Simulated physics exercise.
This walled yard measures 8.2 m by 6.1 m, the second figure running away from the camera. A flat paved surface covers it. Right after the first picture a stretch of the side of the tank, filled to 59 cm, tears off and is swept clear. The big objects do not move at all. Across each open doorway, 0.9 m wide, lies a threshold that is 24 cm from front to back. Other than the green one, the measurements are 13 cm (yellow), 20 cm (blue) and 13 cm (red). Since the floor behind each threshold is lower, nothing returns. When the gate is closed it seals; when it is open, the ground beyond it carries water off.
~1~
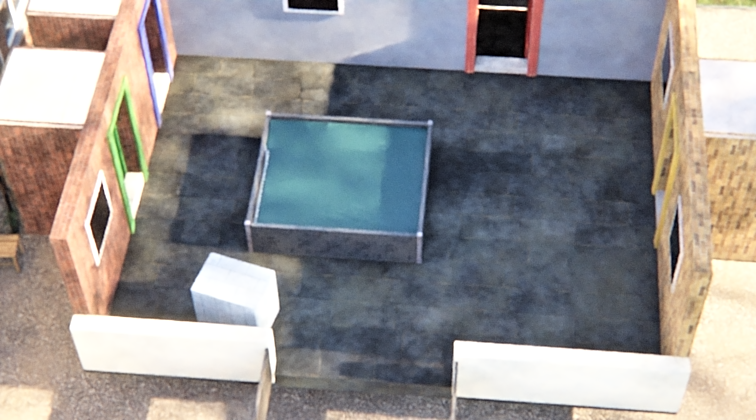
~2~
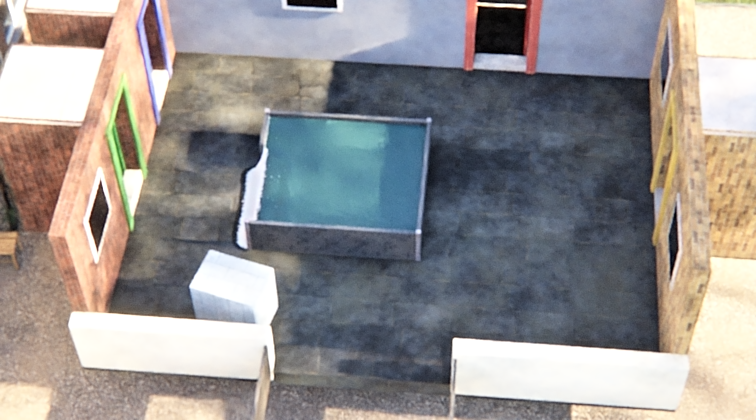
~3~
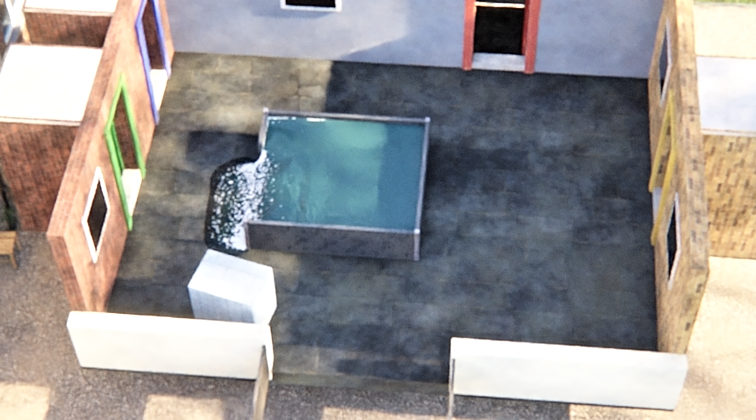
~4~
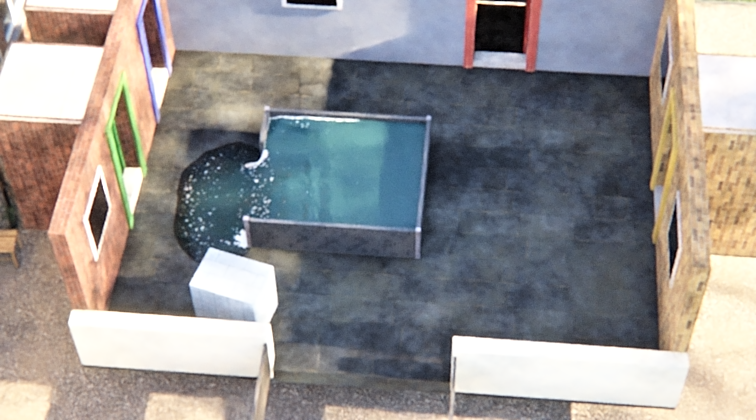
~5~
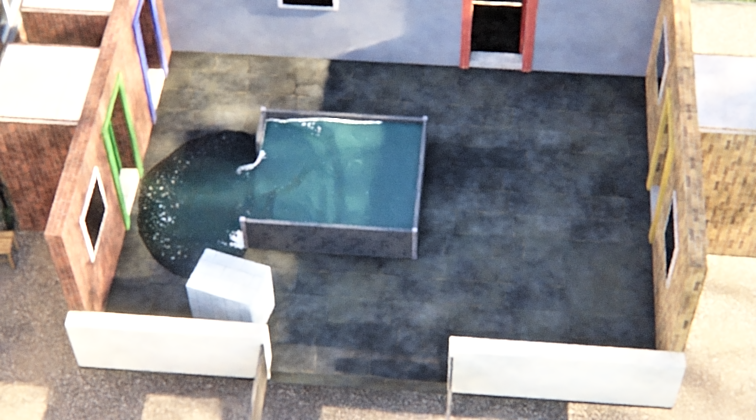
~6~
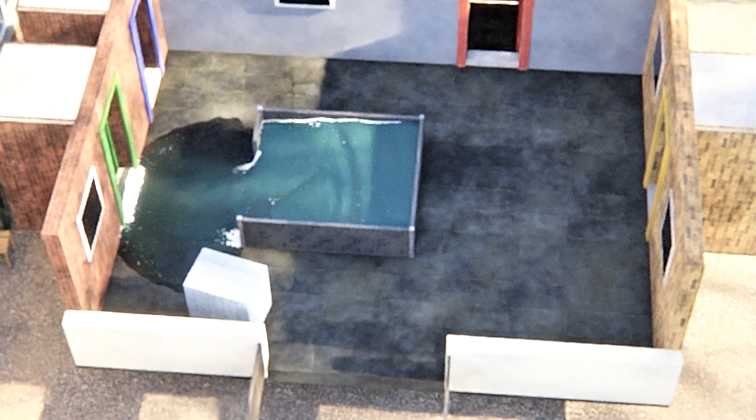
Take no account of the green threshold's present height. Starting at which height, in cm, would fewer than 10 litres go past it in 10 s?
Starting at roughly 36 cm.
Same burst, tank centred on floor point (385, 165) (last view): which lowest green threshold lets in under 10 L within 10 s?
Then close to 30 cm.
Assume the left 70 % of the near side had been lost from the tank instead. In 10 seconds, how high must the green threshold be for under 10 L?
Required height: Approx. 10.5 cm.
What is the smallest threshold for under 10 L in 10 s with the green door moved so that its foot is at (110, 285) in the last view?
About 24 cm.
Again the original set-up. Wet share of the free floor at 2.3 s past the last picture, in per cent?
25 %.
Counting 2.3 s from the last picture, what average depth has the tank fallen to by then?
Near 27 cm, averaged.
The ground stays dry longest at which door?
That would be the yellow door.
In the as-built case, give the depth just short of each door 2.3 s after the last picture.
Depth (cm): Yellow 0 / blue 10 / red 0 / green 32.
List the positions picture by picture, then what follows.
In the first picture, still water, 59 cm deep, in the tank at (342, 176); the green door at (128, 163) is dry.
In the second picture, the gap is at (258, 199), the front 0.3 m out at (236, 236); the back of the tank holds 59 cm.
In the third picture, the gap is at (257, 200), the front 0.8 m out at (215, 184); the back of the tank holds 59 cm.
In the fourth picture, the front is at (182, 200), 1.2 m from the gap at (258, 199); 2.3 m2 of floor is wet, 59 cm left at the back.
In the fifth picture, the front is at (144, 205), 1.8 m from the gap at (255, 200); 3.8 m2 of floor is wet, 59 cm left at the back.
In the sixth picture, the gap is at (252, 199), the front 2.1 m out at (121, 191); the back of the tank holds 59 cm; water is at the green door at (120, 158).
Then, 0.7 s after the last picture water covers 15 % of the floor, deepest (40 cm) near (128, 209); 39 cm at the green door, 41 litres in over its 22 cm threshold.
Then, 2.3 s after the last picture water covers 25 % of the floor, deepest (38 cm) near (95, 343); 32 cm at the green door, 160 litres in over its 22 cm threshold.
Then, 9.3 s after the last picture water covers 95 % of the floor, deepest (14 cm) near (161, 78); 8 cm at the green door, 184 litres in over its 22 cm threshold.
At the green door as built, the water peaked near 40 cm, 1.5 s after the last picture.
With a threshold of 30 cm, 57 litres would have come in within the 10 s; with 40.5 cm, 0 litres. So under 10 litres takes about 36 cm.
